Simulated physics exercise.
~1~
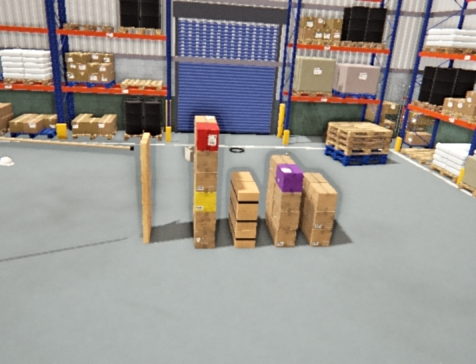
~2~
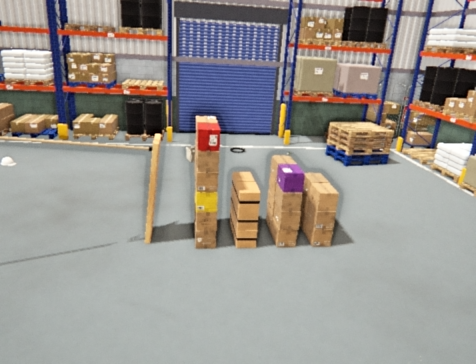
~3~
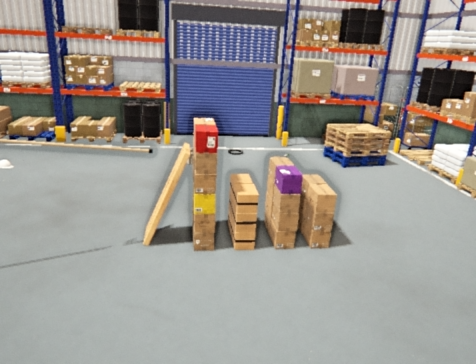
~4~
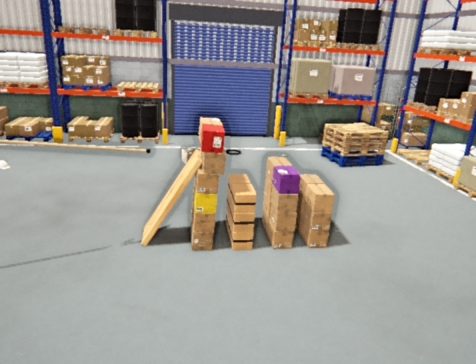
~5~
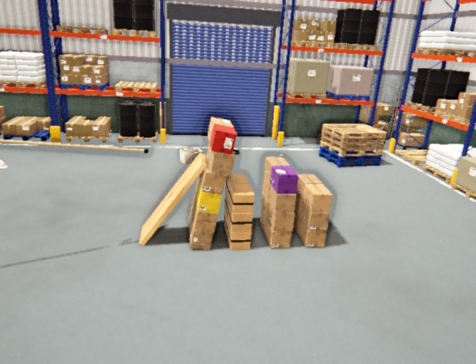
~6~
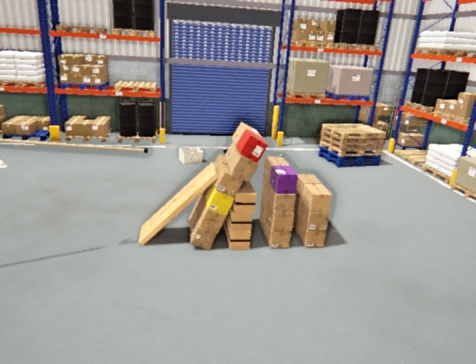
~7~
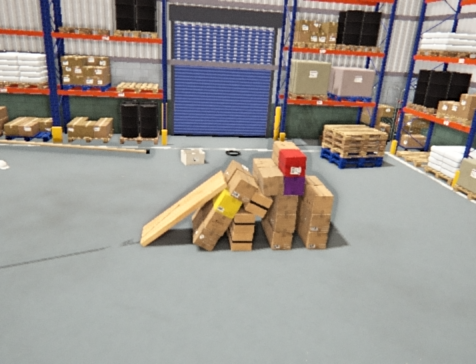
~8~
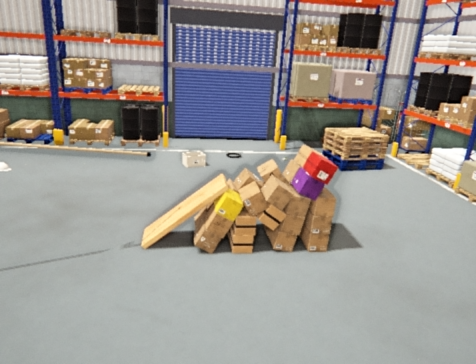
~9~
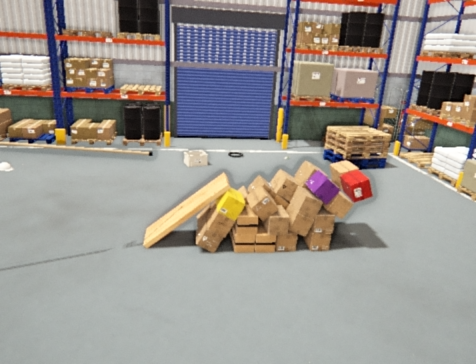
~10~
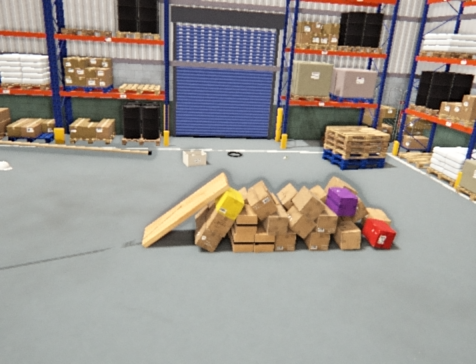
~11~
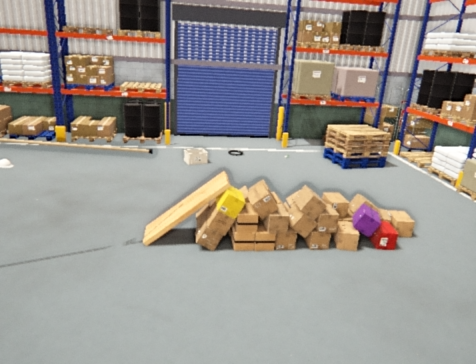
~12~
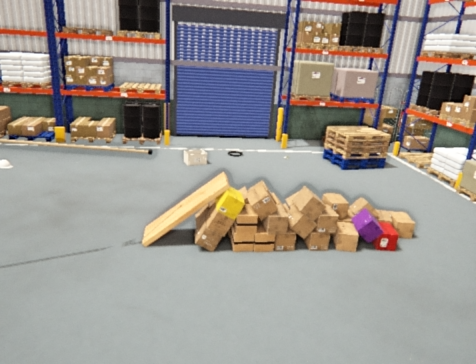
In a warehouse, a tipping board topples stacked cartons rightward into a heap and rests leaning.
